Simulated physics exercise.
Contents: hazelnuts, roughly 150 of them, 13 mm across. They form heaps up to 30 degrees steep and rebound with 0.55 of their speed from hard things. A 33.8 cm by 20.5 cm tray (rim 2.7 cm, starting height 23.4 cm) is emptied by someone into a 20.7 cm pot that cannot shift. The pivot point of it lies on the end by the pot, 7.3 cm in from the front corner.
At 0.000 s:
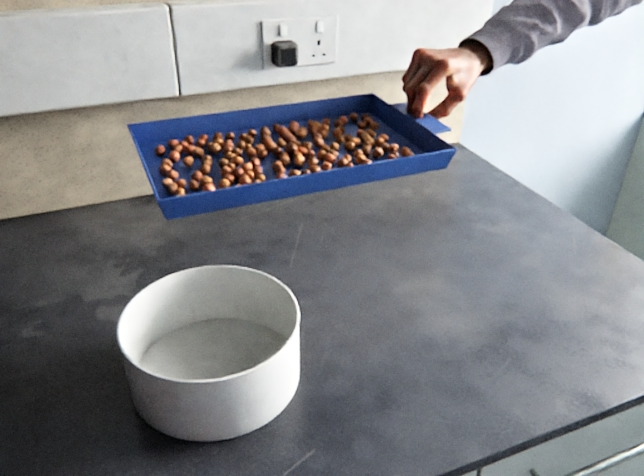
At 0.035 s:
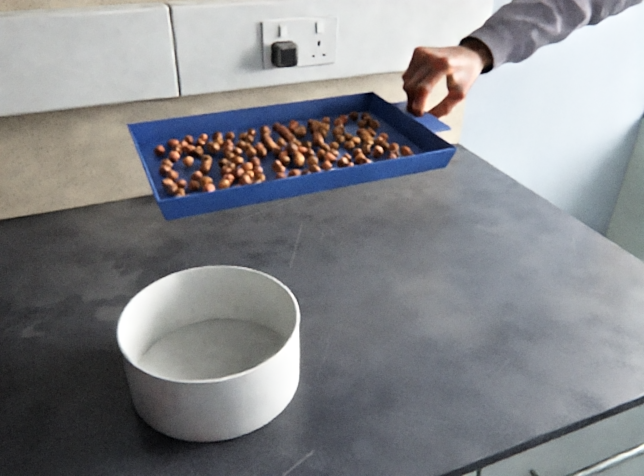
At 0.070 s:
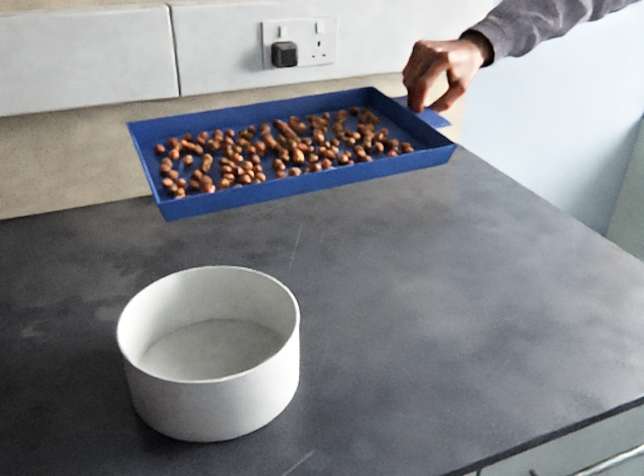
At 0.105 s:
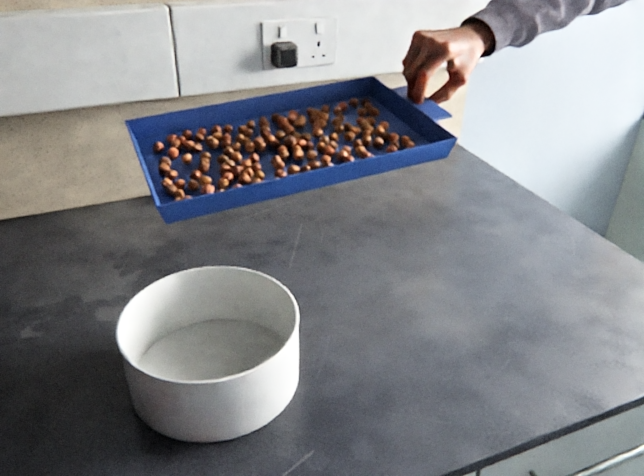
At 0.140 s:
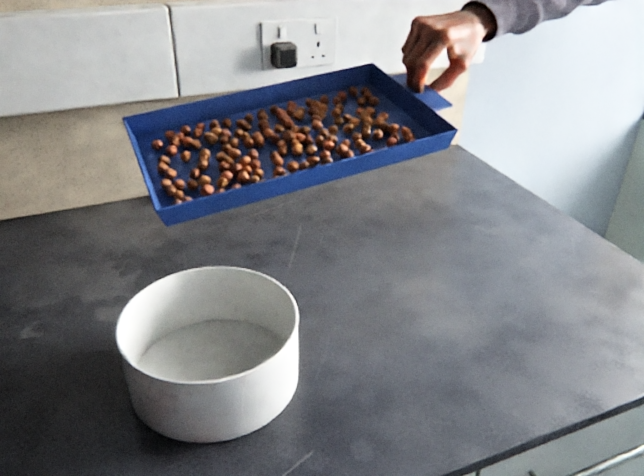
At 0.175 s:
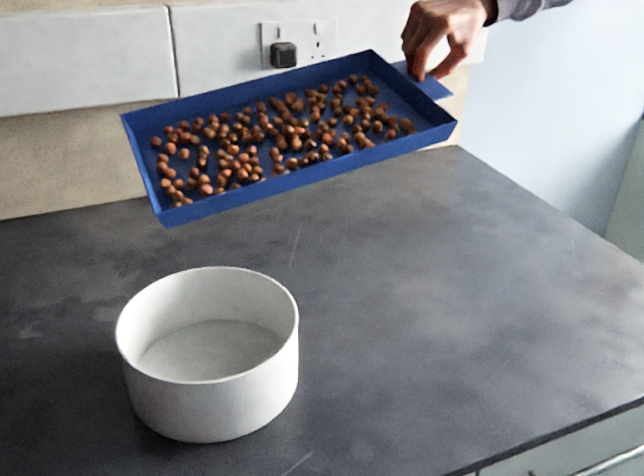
A blue tray of small round brown pieces, held at its right end by a hand, slowly tilted as the hand raised that end, above a counter with an empty white pot on it.
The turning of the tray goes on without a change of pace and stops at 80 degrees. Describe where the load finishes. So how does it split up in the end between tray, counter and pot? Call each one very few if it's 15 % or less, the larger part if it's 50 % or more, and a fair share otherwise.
I'd say left on the tray very few, counter very few, pot the larger part.
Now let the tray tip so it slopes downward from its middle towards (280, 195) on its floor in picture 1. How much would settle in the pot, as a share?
90 %.
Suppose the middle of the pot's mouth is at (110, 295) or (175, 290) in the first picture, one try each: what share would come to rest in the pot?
In order, about 20 and about 55 per cent.
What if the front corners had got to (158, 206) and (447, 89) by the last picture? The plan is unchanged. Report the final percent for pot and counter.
The pot gets 35 and the counter 60.
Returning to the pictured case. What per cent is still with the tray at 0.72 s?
Estimate: Near 100 in a hundred.
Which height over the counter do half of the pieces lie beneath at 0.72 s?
Around 28 cm up.
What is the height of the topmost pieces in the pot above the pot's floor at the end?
Close to 2.5 cm up.
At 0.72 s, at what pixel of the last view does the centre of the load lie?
Approximately (198, 172) in the last view.
After 0.50 s, tilt 45 degrees; the tray holds 100 %, the pot 0 %.
After 0.72 s, tilt 67 degrees; the tray holds 100 %, the pot 0 %.
After 1.06 s, tilt 80 degrees; the tray holds 35 %, the pot 35 %.
In the end, at 2.7 s, tray 5 %, counter 5 %, pot 90 %.
